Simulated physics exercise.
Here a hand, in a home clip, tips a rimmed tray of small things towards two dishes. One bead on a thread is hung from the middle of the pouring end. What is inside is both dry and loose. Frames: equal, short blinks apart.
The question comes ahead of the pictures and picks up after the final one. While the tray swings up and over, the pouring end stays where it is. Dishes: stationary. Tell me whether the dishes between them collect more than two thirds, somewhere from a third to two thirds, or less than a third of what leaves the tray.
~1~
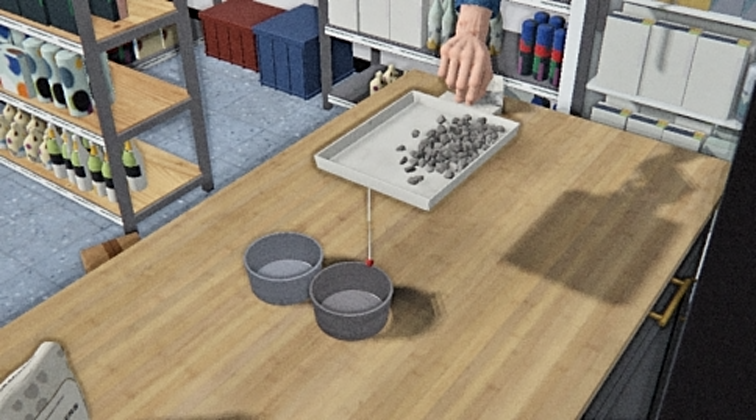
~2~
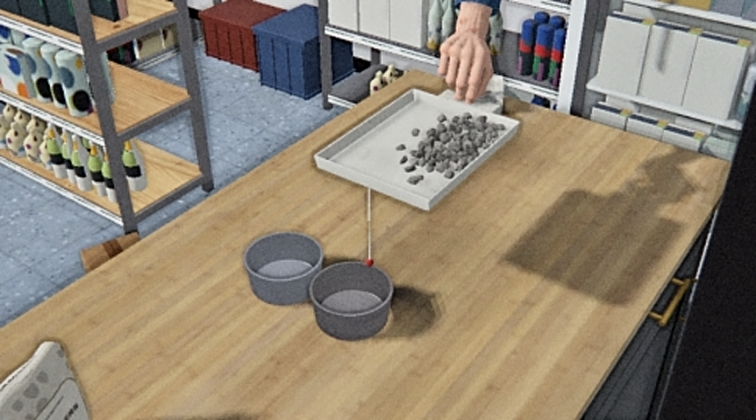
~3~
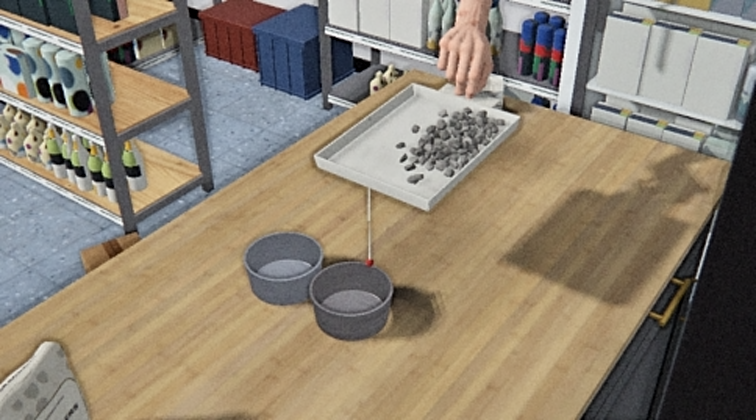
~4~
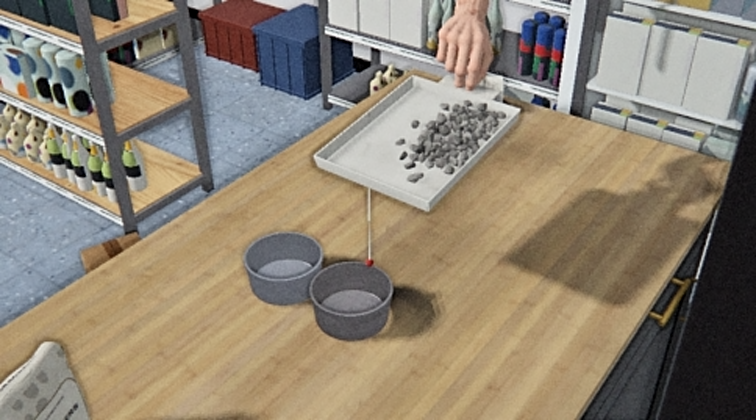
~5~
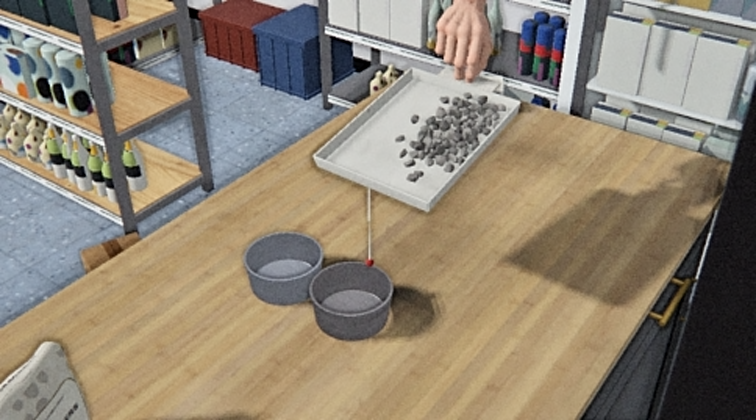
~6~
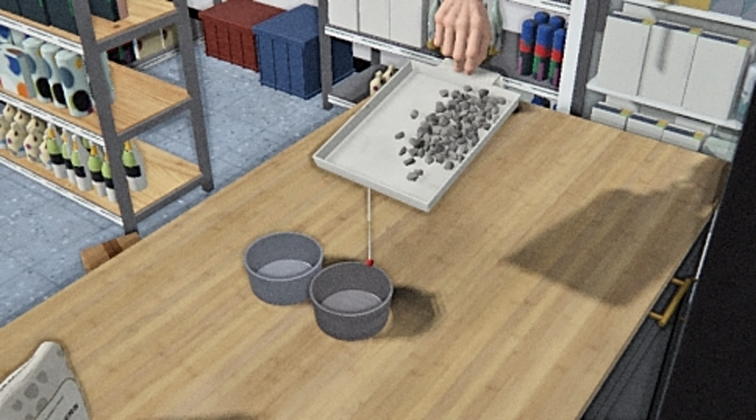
Between them they collect from a third to two thirds.
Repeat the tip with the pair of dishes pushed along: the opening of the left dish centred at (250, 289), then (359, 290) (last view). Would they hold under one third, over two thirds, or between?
Run 1 - under a third; run 2 - above two thirds.
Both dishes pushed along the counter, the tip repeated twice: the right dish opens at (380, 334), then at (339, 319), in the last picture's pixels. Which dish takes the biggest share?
Well, the first time it's the one placed on the right, and the second time it's the one placed on the right.
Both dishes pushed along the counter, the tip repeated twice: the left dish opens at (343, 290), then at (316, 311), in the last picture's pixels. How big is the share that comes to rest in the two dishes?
80% for the first placement, 30% for the second.
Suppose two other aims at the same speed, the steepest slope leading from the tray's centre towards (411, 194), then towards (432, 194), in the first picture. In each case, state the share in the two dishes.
The first try gives close to 10 percent; the next gives 0 percent.
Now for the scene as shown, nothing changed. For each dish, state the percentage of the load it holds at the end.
Left dish around 0 percent; right dish around 50 percent.
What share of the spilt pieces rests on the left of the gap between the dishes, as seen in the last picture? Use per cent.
10 per cent or thereabouts.
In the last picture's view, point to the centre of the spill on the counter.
My estimate puts the centre near (395, 356).
Just after the last frame, tray tipped steeply; almost all on the tray; just a few in the air.
A moment on, tray tipped right over; roughly half on the tray; about a tenth in the right dish; about a tenth outside both; about a tenth in the air.
Further on, tray tipped past a quarter turn; roughly half in the right dish; roughly half outside both.
When it is over, tray tipped past a quarter turn; roughly half in the right dish; not one in the left dish; roughly half outside both.
